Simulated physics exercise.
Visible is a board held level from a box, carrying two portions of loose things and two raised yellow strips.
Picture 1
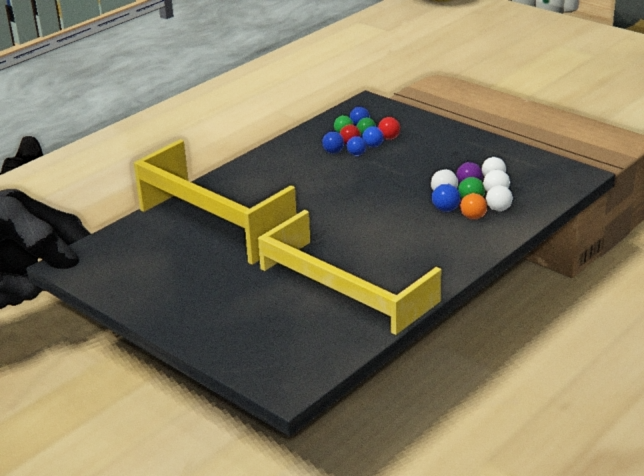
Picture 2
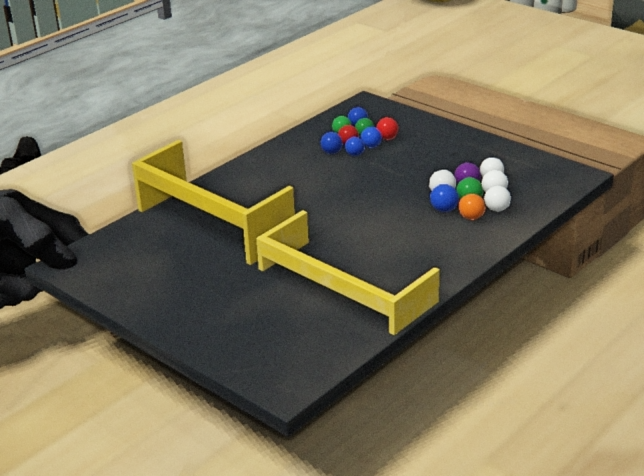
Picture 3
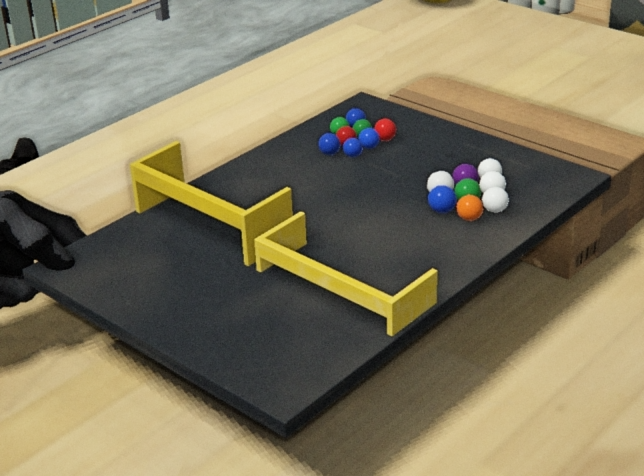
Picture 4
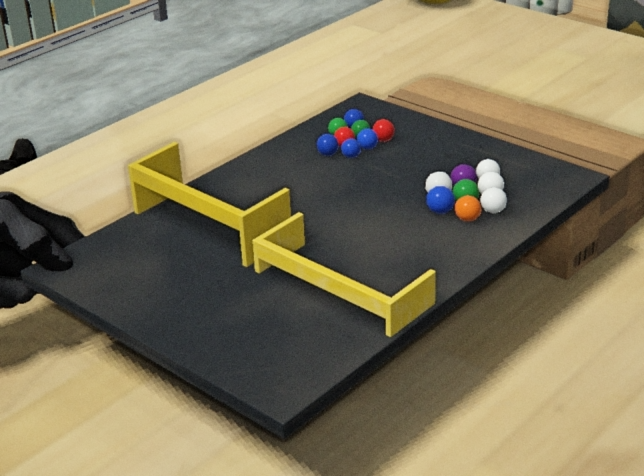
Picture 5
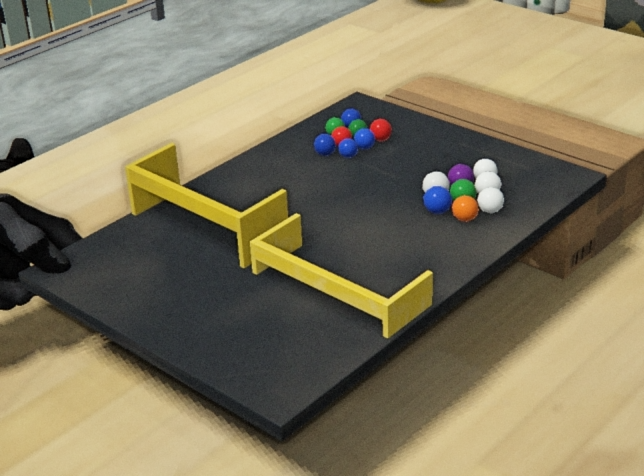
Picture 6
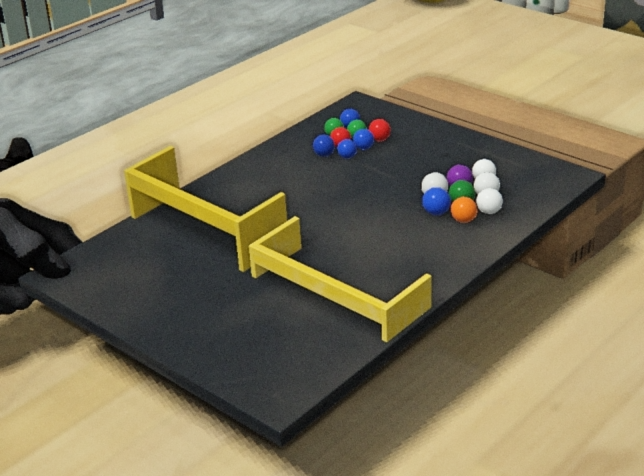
At first, a dark board lies level with one edge by a wooden box, carrying two clusters of colourful balls and two yellow barriers, with a black-gloved hand at the left. The board then shifts very slightly, its near end dipping a touch, while the balls stay clustered in place.
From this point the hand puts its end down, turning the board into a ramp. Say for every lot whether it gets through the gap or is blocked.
At the end, the near lot is penned in; the far lot travels onward.
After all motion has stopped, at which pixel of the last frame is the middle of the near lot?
Looks like it settles around (337, 329).
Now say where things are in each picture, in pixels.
The first frame shows held end of the board at (289, 414), level; box at (498, 166), about a quarter as high as the board is long; near lot at (472, 190), a few gumballs; far lot at (350, 135), a few gumballs; near gate at (327, 275), its slot lower than a piece; far gate at (192, 194), its slot higher than a piece.
The second frame shows held end of the board at (287, 414), level; far lot at (348, 135).
The third frame shows held end of the board at (285, 415), level; near lot at (468, 192).
The fourth frame shows held end of the board at (283, 416), level; far lot at (344, 137).
The fifth frame shows held end of the board at (281, 418), level; near lot at (463, 192).
The sixth frame shows held end of the board at (280, 424), down by 1°; box at (489, 167); near lot at (462, 193), not moving; far lot at (341, 138), not moving; near gate at (318, 282); far gate at (183, 201).
Then, 0.38 s after the last picture, board sloping at 10°; near lot on its way down; far lot on its way down.
Then, 0.71 s after the last picture, board resting at 13°; near lot has reached its gate; far lot has reached its gate.
Then, 1.00 s after the last picture, board resting at 13°; near lot has reached its gate; far lot all past its gate.
At rest, board resting at 13°; near lot gathered behind its gate; far lot all past its gate.
